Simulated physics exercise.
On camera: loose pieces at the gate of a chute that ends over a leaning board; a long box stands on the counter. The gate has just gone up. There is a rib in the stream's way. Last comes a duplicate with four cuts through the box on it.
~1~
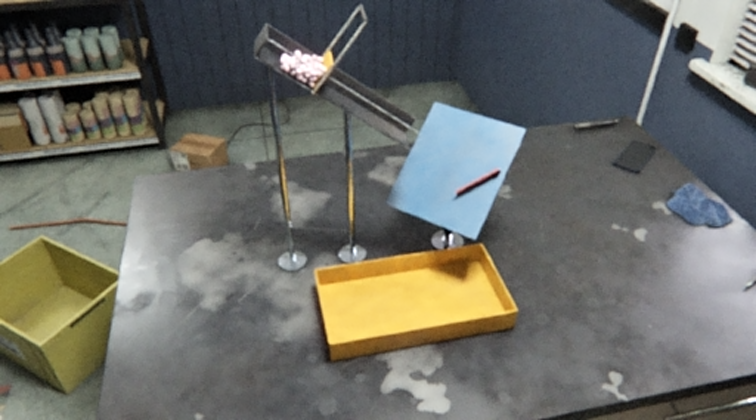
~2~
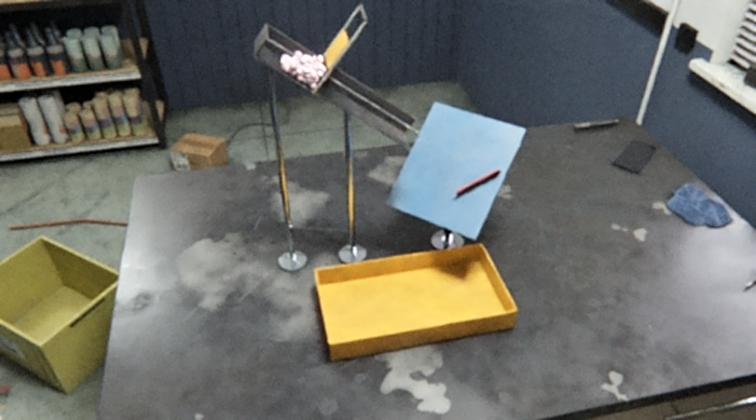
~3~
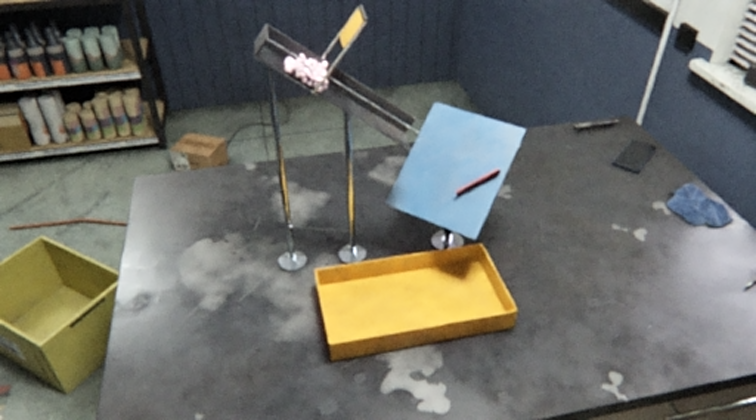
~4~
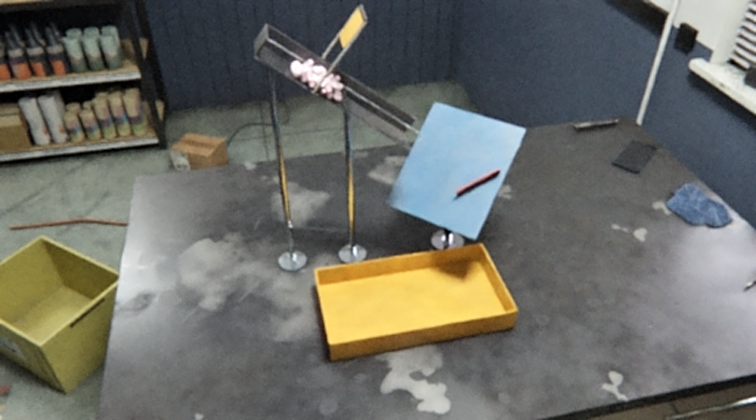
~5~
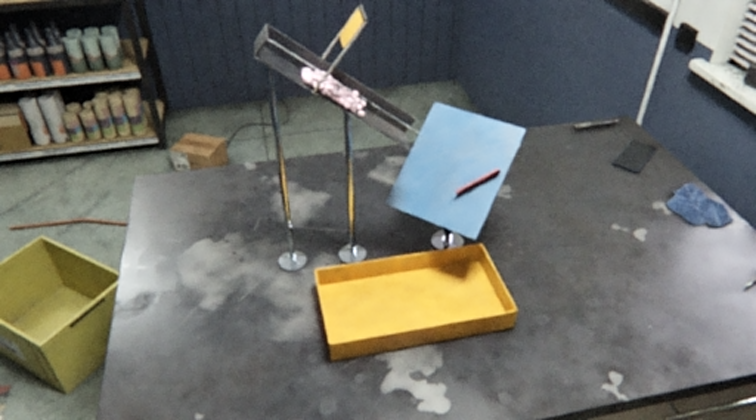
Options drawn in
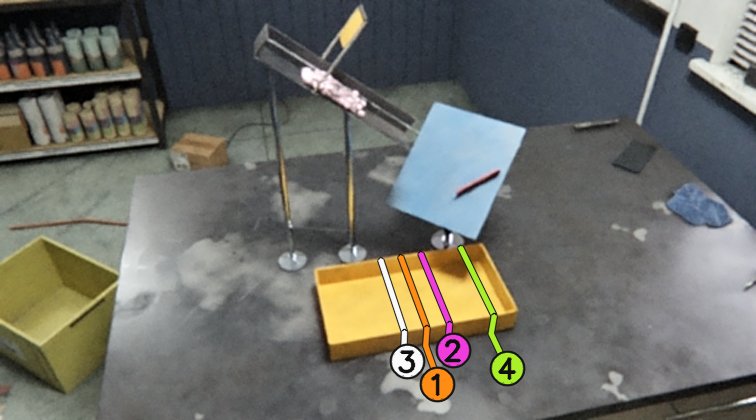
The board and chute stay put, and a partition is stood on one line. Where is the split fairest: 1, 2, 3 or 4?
I would pick line 1.
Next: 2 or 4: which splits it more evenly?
That would be 2.
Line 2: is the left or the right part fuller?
More lands on the left.
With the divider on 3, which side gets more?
More lands on the right.
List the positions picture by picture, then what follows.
Load behind the gate (304, 67), sugar pearls; lip of the chute (407, 141), sloping fairly steeply, in the first frame.
Middle of the board (454, 167), tilted fairly steeply; middle of its low edge (428, 221); of its high edge (479, 115), in the second frame.
Front corners of the box (330, 344) and (517, 310), empty; front of the load (324, 77), in the third frame.
Middle of the load (320, 79); its front (338, 94), roughly a quarter of the way to the lip; rib from (499, 169) to (456, 192), in the fourth frame.
Middle of the load (331, 92); its front (363, 103), roughly half of the way to the lip, in the fifth frame.
On the marked copy, line 1 crosses the front rim at (426, 327); line 2 crosses the front rim at (449, 323); line 3 crosses the front rim at (404, 331); line 4 crosses the front rim at (493, 315).
With 1, of what is caught, roughly half on the left of the divider, roughly half on the right.
With 2, of what is caught, the larger part on the left of the divider, about a tenth on the right.
With 3, of what is caught, about a tenth on the left of the divider, the larger part on the right.
With 4, of what is caught, almost all on the left of the divider, just a few on the right.
